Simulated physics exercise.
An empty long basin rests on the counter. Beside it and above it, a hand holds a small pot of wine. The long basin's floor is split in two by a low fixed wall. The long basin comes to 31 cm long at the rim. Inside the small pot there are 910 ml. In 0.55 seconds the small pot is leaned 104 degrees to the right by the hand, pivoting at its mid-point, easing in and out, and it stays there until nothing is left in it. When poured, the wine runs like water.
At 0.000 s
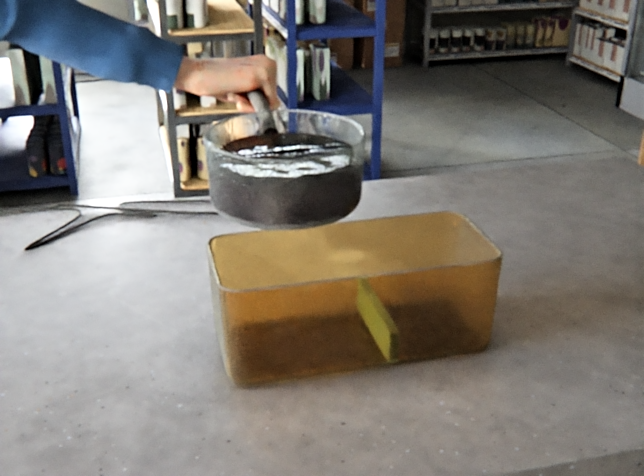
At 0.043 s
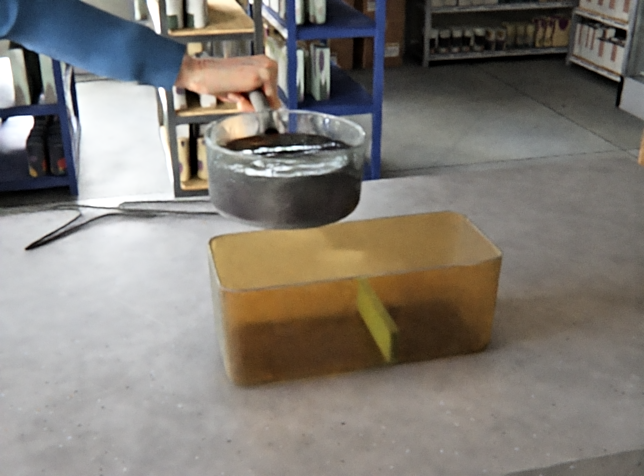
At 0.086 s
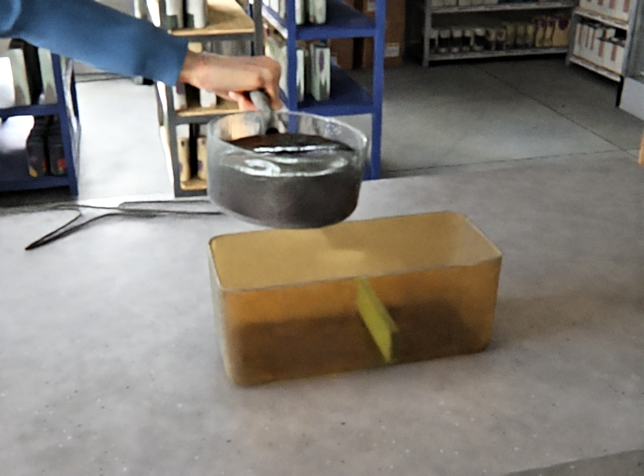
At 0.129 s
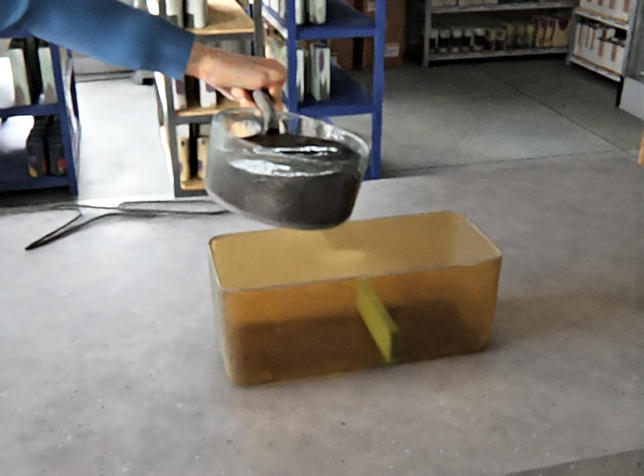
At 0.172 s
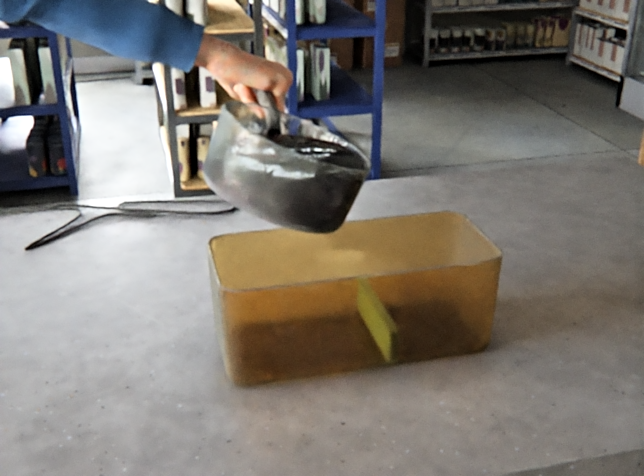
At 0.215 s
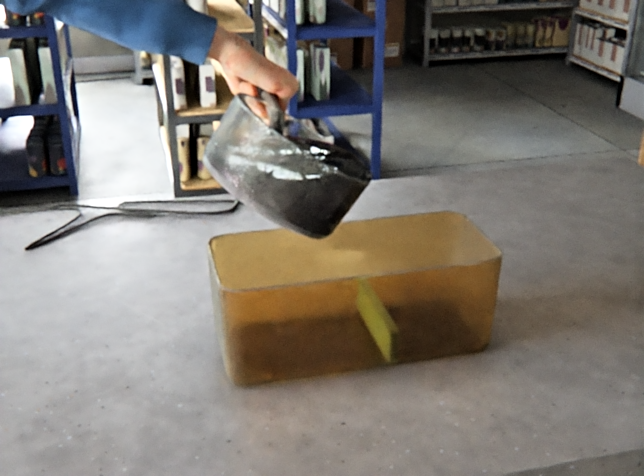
A hand in a blue sleeve held a small clear pot of dark liquid above a long amber basin with a yellow divider, then leaned it steadily to the right, slowly at first.
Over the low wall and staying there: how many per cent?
40 out of 100.
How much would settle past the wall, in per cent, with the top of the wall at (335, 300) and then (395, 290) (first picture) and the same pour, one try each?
First try about 80 %, second try about 25 %.
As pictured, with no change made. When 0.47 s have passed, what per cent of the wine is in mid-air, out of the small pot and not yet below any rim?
Around 30 in a hundred.
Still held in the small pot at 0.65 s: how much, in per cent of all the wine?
About 6 % is still there.
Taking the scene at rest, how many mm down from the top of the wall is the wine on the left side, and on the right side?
Left side: Around 18 mm. Right side: Around 14 mm.
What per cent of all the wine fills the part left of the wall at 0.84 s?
Reading: Approx. 46 per cent.
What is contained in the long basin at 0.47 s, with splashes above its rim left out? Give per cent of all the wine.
About 48 per cent.
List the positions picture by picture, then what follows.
In the first picture, it leans 0°; its right rim is at (361, 129); the wine meets the walls at (210, 160) and (356, 148); the long basin's rim runs from (214, 265) to (482, 234); the wall's top is at (377, 305).
In the second picture, it leans 2°; its right rim is at (361, 131); the wine meets the walls at (210, 160) and (356, 149).
In the third picture, it leans 6°; its right rim is at (363, 137); the wine meets the walls at (211, 158) and (357, 150).
In the fourth picture, it leans 13°; its right rim is at (365, 147); the wine meets the walls at (211, 156) and (358, 152).
In the fifth picture, it leans 23°; its right rim is at (366, 160); the wine meets the walls at (210, 156) and (361, 154).
In the sixth picture, it leans 35°; its right rim is at (364, 175); the wine meets the walls at (207, 151) and (359, 164); 2 per cent is over the edge.
After 0.47 s the tilt is 98° and 22 per cent is still to pour, 13 is left of the wall and 35 right of it.
After 0.65 s the tilt is 104° and 6 per cent is still to pour, 36 is left of the wall and 39 right of it.
After 0.84 s the tilt is 104° and 1 per cent is still to pour, 46 is left of the wall and 45 right of it.
After 1.05 s the tilt is 104° and 0 per cent is still to pour, 53 is left of the wall and 42 right of it.
In the end 55 per cent lies left of the wall, 40 right of it and 5 outside.
